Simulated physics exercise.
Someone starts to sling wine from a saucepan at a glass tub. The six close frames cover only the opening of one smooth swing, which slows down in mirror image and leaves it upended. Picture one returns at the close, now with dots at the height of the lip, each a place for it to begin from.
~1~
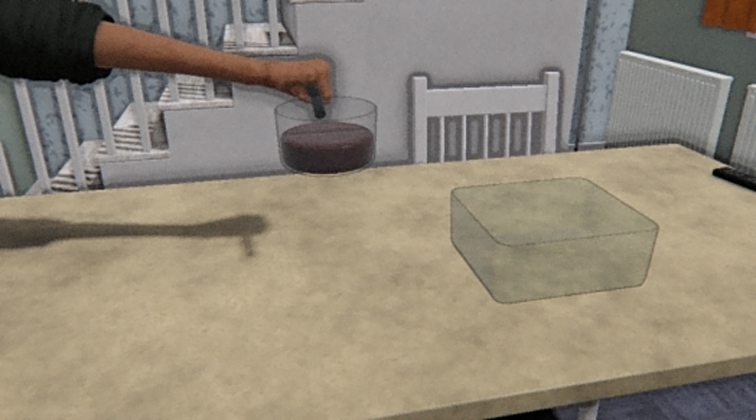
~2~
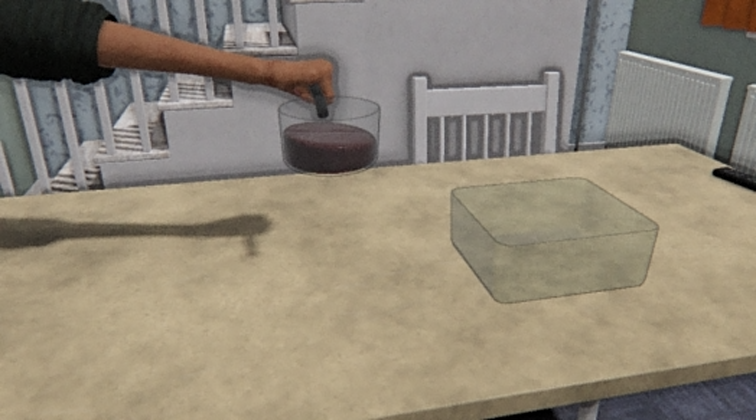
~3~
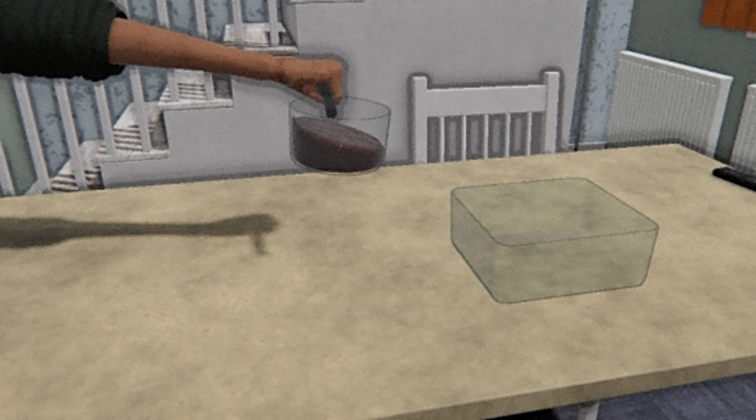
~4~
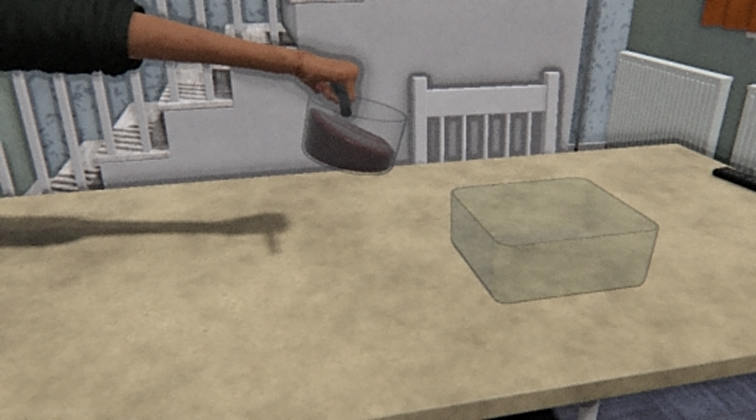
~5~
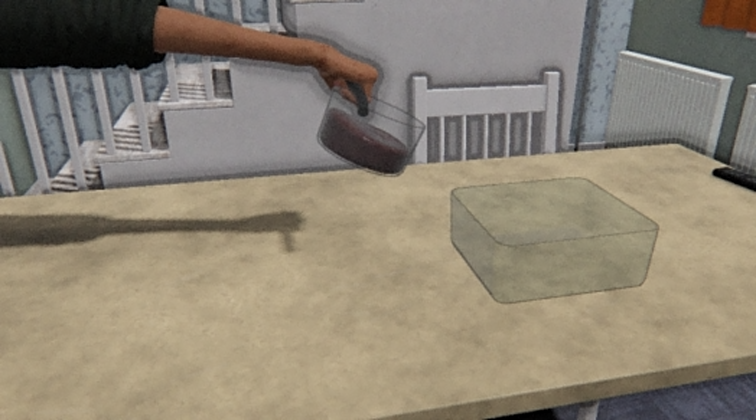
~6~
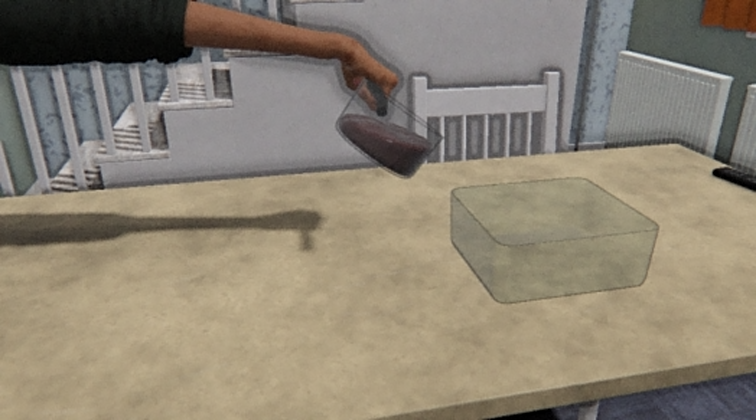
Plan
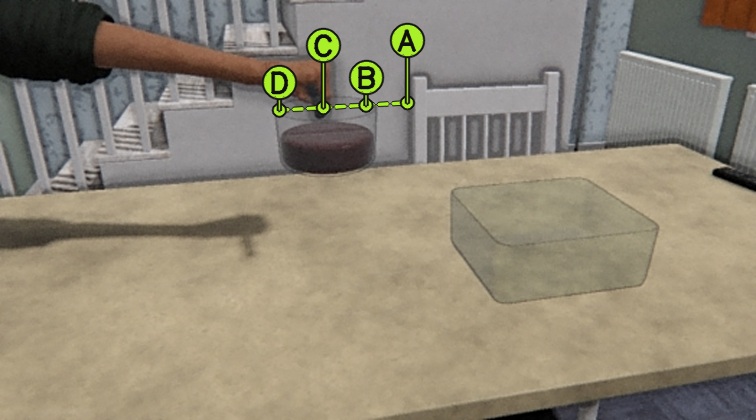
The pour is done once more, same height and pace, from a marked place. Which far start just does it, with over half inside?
C will do.
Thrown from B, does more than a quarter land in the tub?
Yes.
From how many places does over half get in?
Three.
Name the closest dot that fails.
D it is.
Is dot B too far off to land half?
No.
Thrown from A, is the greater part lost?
No.
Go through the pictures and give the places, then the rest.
In the first frame, upright, lip at (373, 104); tub from (491, 301) to (642, 281); nothing has left yet.
In the second frame, upright, lip at (377, 105); nothing has left yet.
In the third frame, tipped about 5°, lip at (387, 108); nothing has left yet.
In the fourth frame, tipped about 13°, lip at (404, 114); nothing has left yet.
In the fifth frame, tipped about 24°, lip at (422, 122); nothing has left yet.
In the sixth frame, tipped about 37°, lip at (439, 133); nothing has left yet.
On the marked copy, A at (407, 102); B at (366, 105); C at (323, 107); D at (279, 110).
With A, about 86 % lands in the tub, 4 % falls short and 10 % goes beside or beyond.
With B, about 79 % lands in the tub, 5 % falls short and 16 % goes beside or beyond.
With C, about 66 % lands in the tub, 22 % falls short and 12 % goes beside or beyond.
With D, about 19 % lands in the tub, 78 % falls short and 3 % goes beside or beyond.
